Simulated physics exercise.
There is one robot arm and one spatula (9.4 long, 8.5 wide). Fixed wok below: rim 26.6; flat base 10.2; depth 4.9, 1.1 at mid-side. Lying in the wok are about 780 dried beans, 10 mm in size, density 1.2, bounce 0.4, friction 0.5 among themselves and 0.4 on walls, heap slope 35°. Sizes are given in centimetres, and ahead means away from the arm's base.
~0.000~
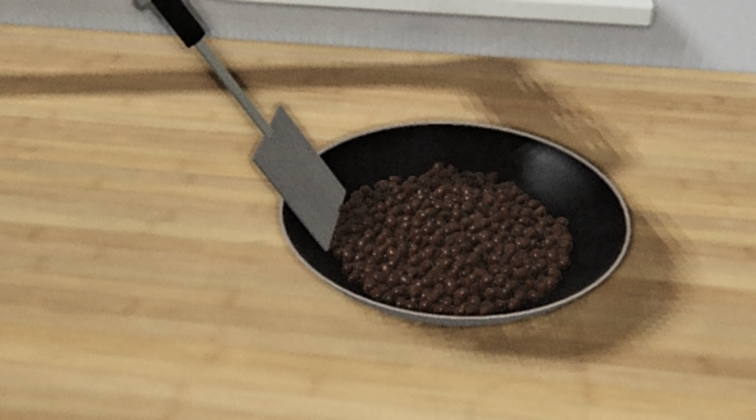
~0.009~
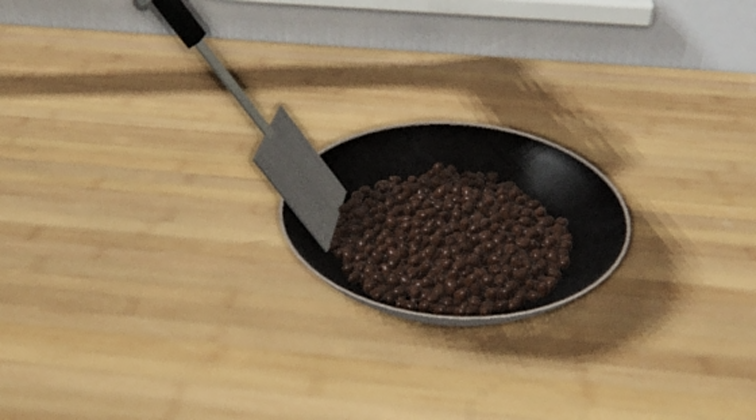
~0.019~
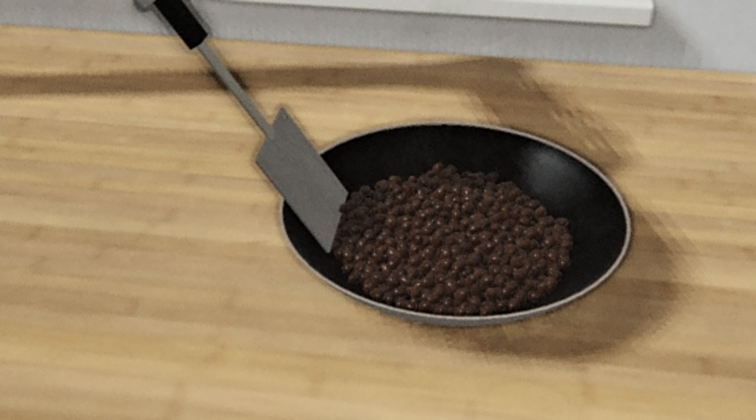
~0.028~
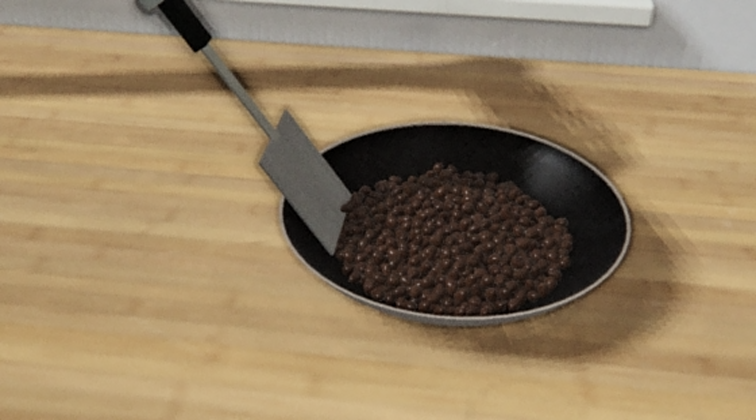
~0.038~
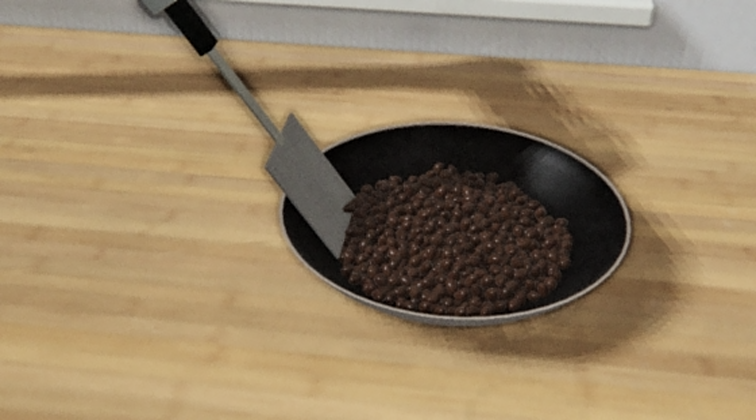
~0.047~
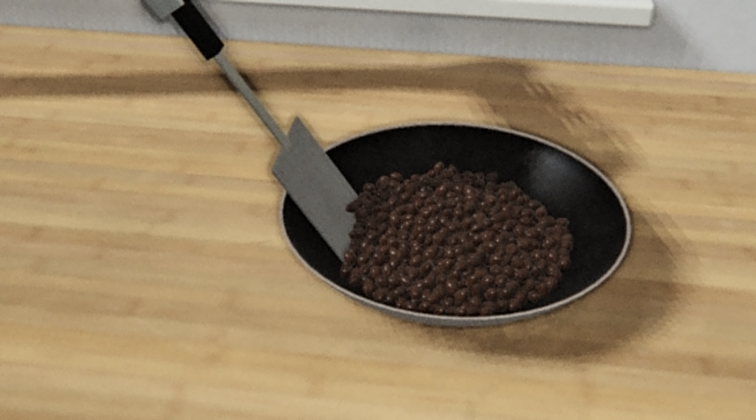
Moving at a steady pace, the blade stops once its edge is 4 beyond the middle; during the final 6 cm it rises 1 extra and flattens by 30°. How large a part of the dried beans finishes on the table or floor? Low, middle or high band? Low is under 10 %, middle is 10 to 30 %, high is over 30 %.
Low band.
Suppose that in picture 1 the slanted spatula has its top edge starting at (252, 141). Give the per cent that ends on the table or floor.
5 percent or so.
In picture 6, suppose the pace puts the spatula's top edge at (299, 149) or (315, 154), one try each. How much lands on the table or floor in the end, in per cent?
Estimates: About 0 %, about 10 %.
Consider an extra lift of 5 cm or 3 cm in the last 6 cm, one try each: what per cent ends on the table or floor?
It works out to some 0 per cent for the first setting and some 0 per cent for the second.
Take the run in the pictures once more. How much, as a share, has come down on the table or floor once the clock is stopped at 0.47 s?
It works out to about 5 in a hundred.
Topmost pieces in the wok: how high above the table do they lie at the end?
Height at the end: Around 6.5 cm.
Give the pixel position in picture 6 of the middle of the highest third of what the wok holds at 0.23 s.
Around (547, 227).
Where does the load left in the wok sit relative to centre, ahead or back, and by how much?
It sits near 5.0 centimetres ahead of centre.
After 0.14 s, sloping 56°, highest piece 4 above the table; 781 in the wok.
After 0.23 s, sloping 42°, highest piece 6 above the table; 781 in the wok.
After 0.47 s, sloping 26°, highest piece 7 above the table; 751 in the wok, 29 on the table or floor, 1 on the blade or in flight.
After 1.52 s, sloping 26°, highest piece 6 above the table; 751 in the wok, 30 on the table or floor.
In the end, 751 in the wok, 30 on the table or floor. That is 4 % on the table or floor.
